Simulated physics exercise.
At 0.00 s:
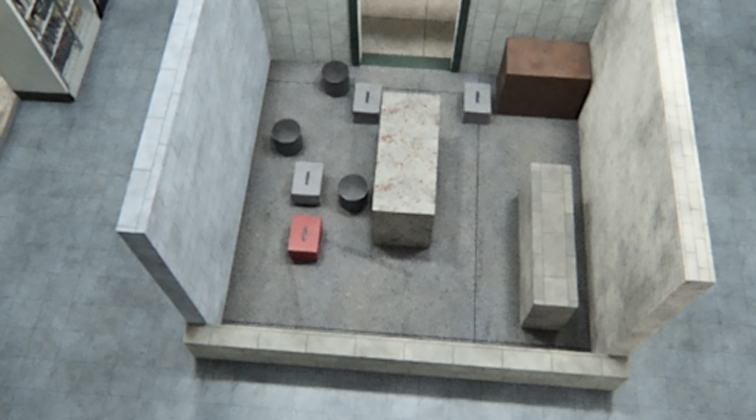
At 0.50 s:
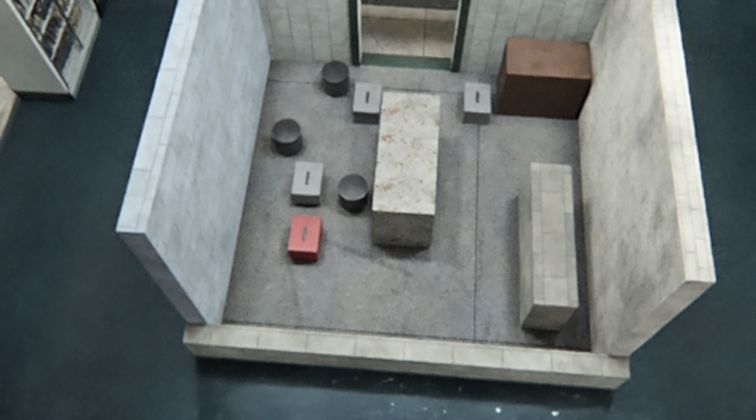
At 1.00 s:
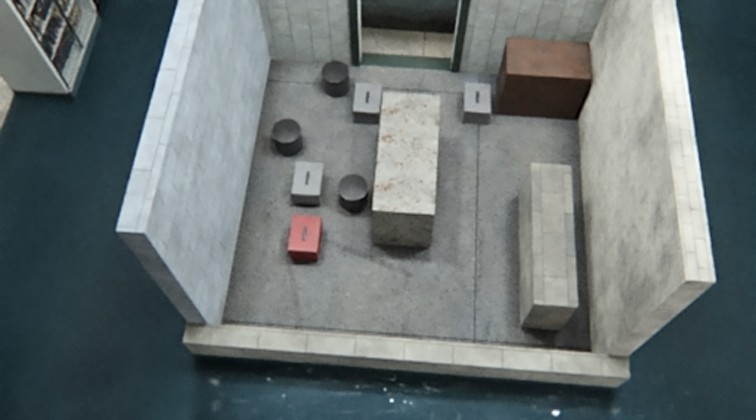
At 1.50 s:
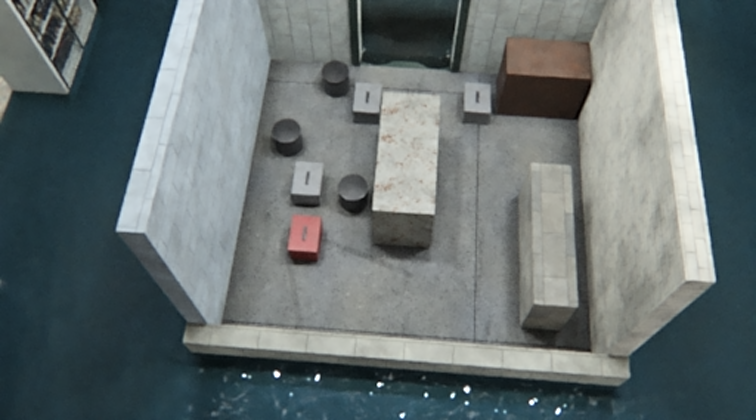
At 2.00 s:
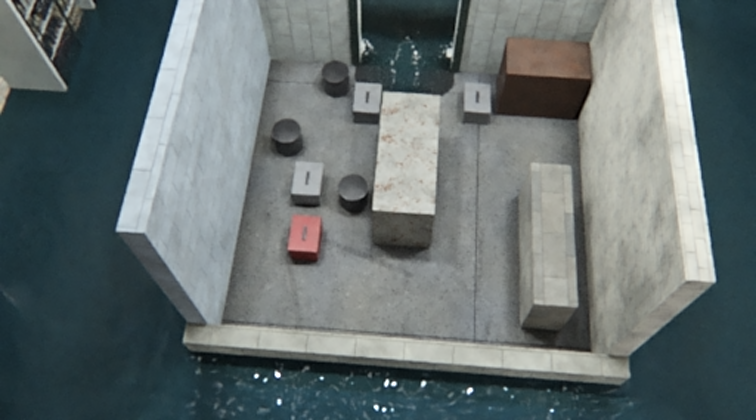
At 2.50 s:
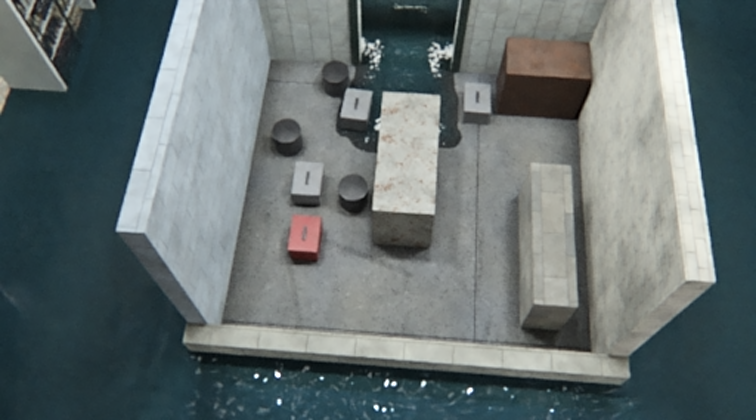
Ground-floor office with a red tote, dark water spreading outside, then entering through the open doorway and shifting one grey box.
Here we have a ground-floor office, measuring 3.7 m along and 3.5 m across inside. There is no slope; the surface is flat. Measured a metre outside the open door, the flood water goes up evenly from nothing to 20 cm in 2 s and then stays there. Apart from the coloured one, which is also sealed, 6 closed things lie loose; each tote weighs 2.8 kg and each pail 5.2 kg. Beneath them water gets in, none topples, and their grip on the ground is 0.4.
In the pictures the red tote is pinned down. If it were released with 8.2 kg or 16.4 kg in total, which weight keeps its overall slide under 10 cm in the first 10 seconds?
Pick: The bigger mass.
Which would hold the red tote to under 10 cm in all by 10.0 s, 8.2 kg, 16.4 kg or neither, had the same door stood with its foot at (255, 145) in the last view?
Lab note: Upper mass required.
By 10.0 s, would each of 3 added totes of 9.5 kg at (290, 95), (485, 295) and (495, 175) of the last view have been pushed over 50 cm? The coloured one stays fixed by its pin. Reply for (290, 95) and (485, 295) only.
Well, below half a metre and then beyond half a metre.
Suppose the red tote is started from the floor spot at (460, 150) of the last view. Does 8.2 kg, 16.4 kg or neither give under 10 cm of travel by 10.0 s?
Note: None OK.
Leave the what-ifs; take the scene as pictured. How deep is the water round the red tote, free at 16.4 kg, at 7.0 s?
Something like 6 centimetres.
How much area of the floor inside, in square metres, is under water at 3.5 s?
I'd estimate close to 5.0 m2.
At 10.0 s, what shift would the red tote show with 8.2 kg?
I'd put it at roughly 120 cm.
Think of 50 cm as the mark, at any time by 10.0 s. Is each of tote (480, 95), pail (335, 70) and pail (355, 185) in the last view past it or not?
Well, that's below half a metre, beyond half a metre, and beyond half a metre.
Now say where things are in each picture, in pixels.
In the first frame, the red tote at (305, 233), on the bottom; 0.0 m2 under water; 0 of 7 have shifted.
In the second frame, the red tote at (305, 233) rests on the ground; 0.0 m2 under water; 0 of 7 have shifted.
In the third frame, the red tote at (305, 233) rests on the ground; water covers 0.0 m2; 0 of 7 have shifted.
In the fourth frame, the red tote at (305, 233), on the bottom; 0.0 m2 under water; 0 of 7 have shifted.
In the fifth frame, the red tote at (305, 233) rests on the ground; water covers 0.5 m2; 0 of 7 have shifted.
In the sixth frame, the red tote at (305, 233), on the bottom; water covers 1.2 m2; 1 of 7 have shifted.
After 3.5 s the red tote would be 0 cm from its start with 8.2 kg and 0 cm from its start with 16.4 kg; 1 cm of water round it then.
After 4.5 s the red tote would be 9 cm from its start with 8.2 kg and 0 cm from its start with 16.4 kg; 3 cm of water round it then.
After 7.0 s the red tote would be 47 cm from its start with 8.2 kg and 0 cm from its start with 16.4 kg; 6 cm of water round it then.
After 10.0 s the red tote would be 123 cm from its start with 8.2 kg and 0 cm from its start with 16.4 kg; 11 cm of water round it then.
